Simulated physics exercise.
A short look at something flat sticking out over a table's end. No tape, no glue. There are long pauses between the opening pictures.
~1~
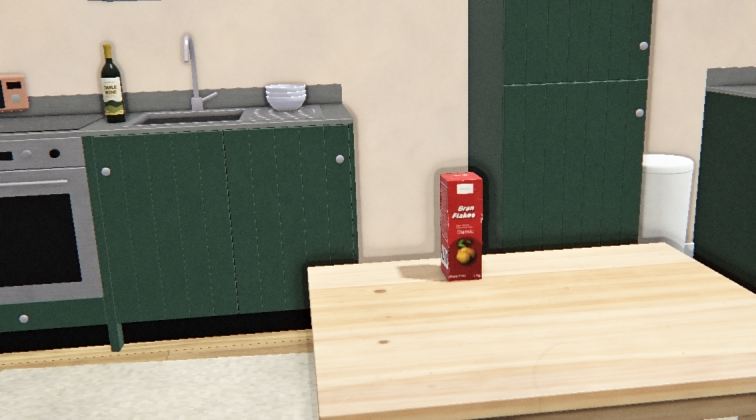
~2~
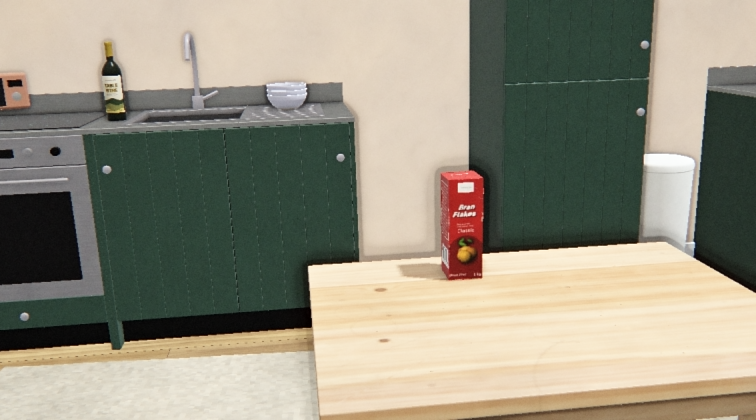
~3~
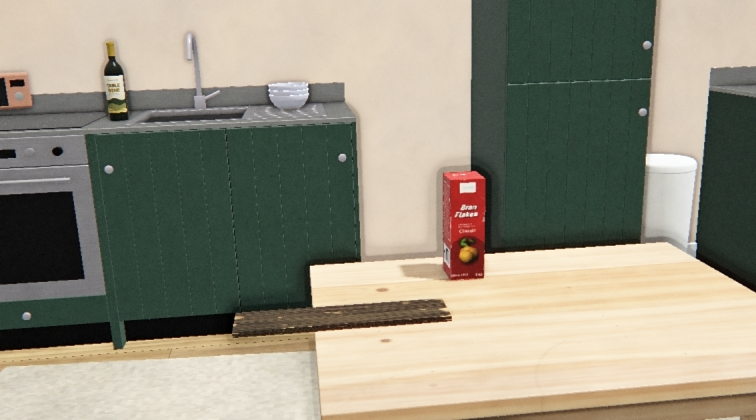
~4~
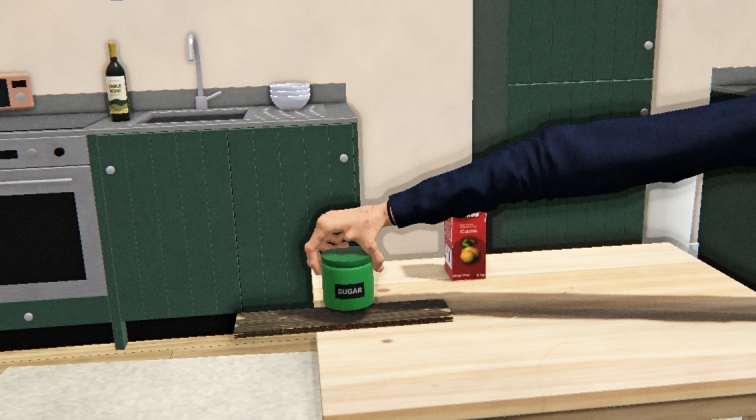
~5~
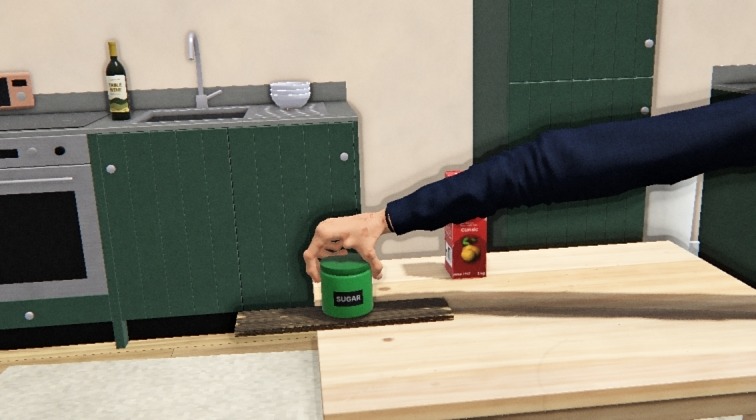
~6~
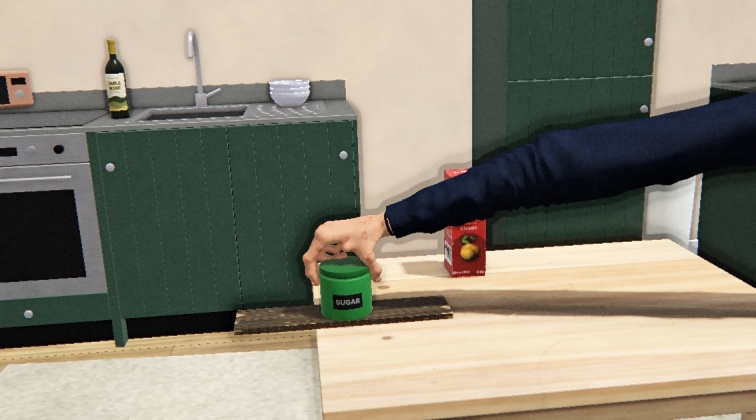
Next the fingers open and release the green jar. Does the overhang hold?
In the end the plank holds.
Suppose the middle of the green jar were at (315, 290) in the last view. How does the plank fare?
Then it keeps its balance.
Then, 0.60 s past the last view, nothing moves.
Then, 1.30 s past the last view, green jar resting near (346, 288).
Finally, all 3 still in place. Final places as the last picture's camera would see them, green jar near (346, 288). The plank keeps its balance.
